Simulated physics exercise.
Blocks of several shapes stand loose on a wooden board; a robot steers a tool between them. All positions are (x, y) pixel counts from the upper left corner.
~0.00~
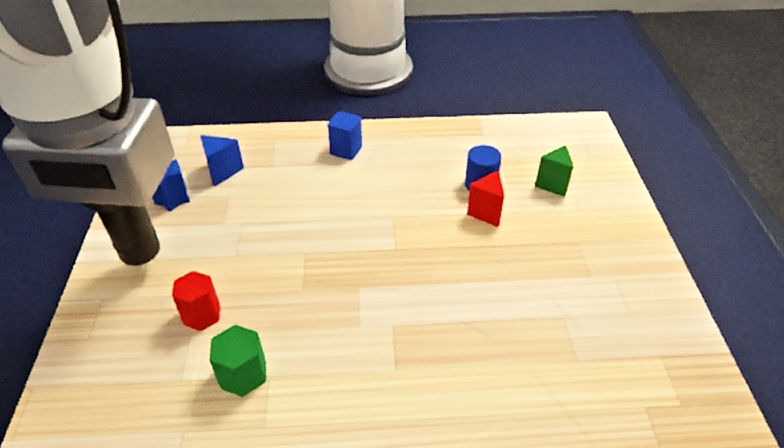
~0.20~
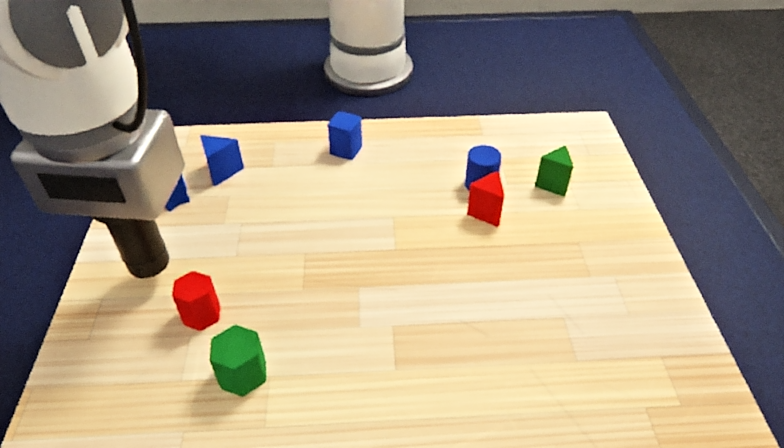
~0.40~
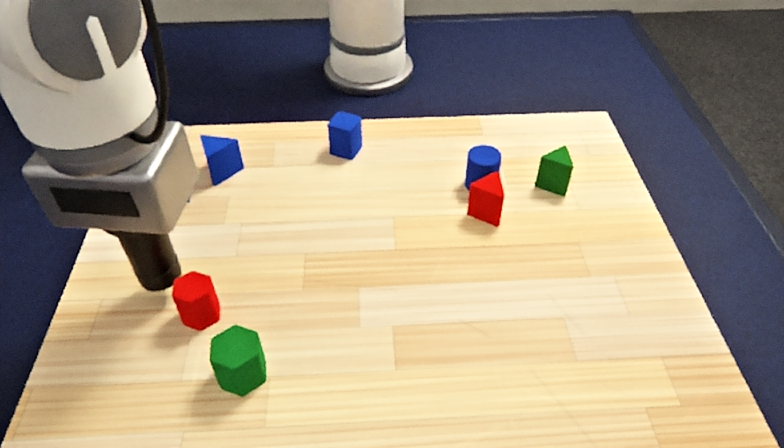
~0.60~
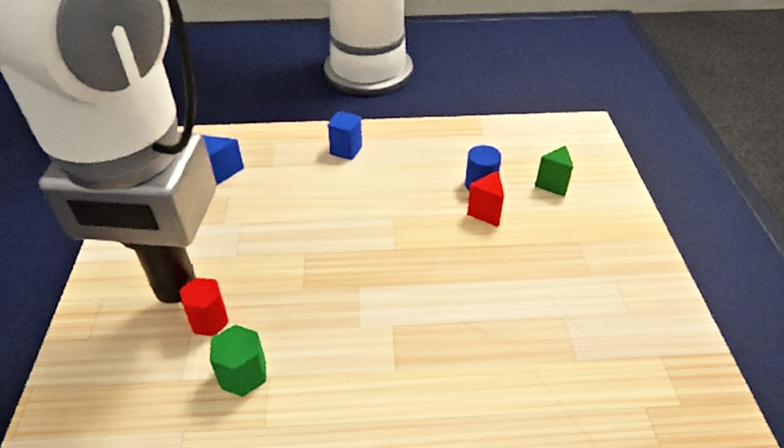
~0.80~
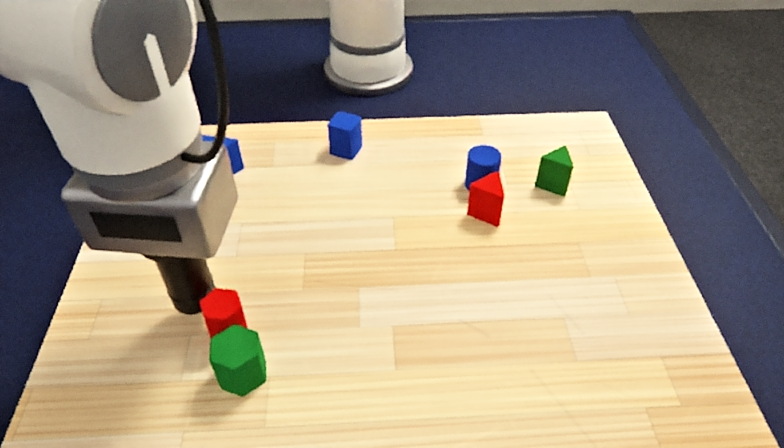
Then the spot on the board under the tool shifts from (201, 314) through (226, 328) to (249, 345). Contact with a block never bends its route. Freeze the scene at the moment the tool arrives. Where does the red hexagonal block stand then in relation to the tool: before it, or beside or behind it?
In the end it is ahead.
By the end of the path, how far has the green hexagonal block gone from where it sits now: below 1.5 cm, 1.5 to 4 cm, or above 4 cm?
Movement: 1.5 to 4 cm.
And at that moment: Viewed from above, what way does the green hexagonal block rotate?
Spins clockwise.
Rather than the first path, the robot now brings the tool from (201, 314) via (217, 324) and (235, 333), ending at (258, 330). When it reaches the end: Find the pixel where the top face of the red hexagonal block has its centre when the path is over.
It should be at about (282, 320).
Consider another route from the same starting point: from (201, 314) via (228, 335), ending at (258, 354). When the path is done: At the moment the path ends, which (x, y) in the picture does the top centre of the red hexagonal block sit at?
I expect it at (293, 326).
On the path given first. Halfway along, tool (221, 313); red hexagonal block (250, 315); green hexagonal block (243, 352), turned 35° clockwise.
At the end, tool (245, 330); red hexagonal block (281, 325), turned 15° anticlockwise; green hexagonal block (250, 359), turned 60° clockwise.
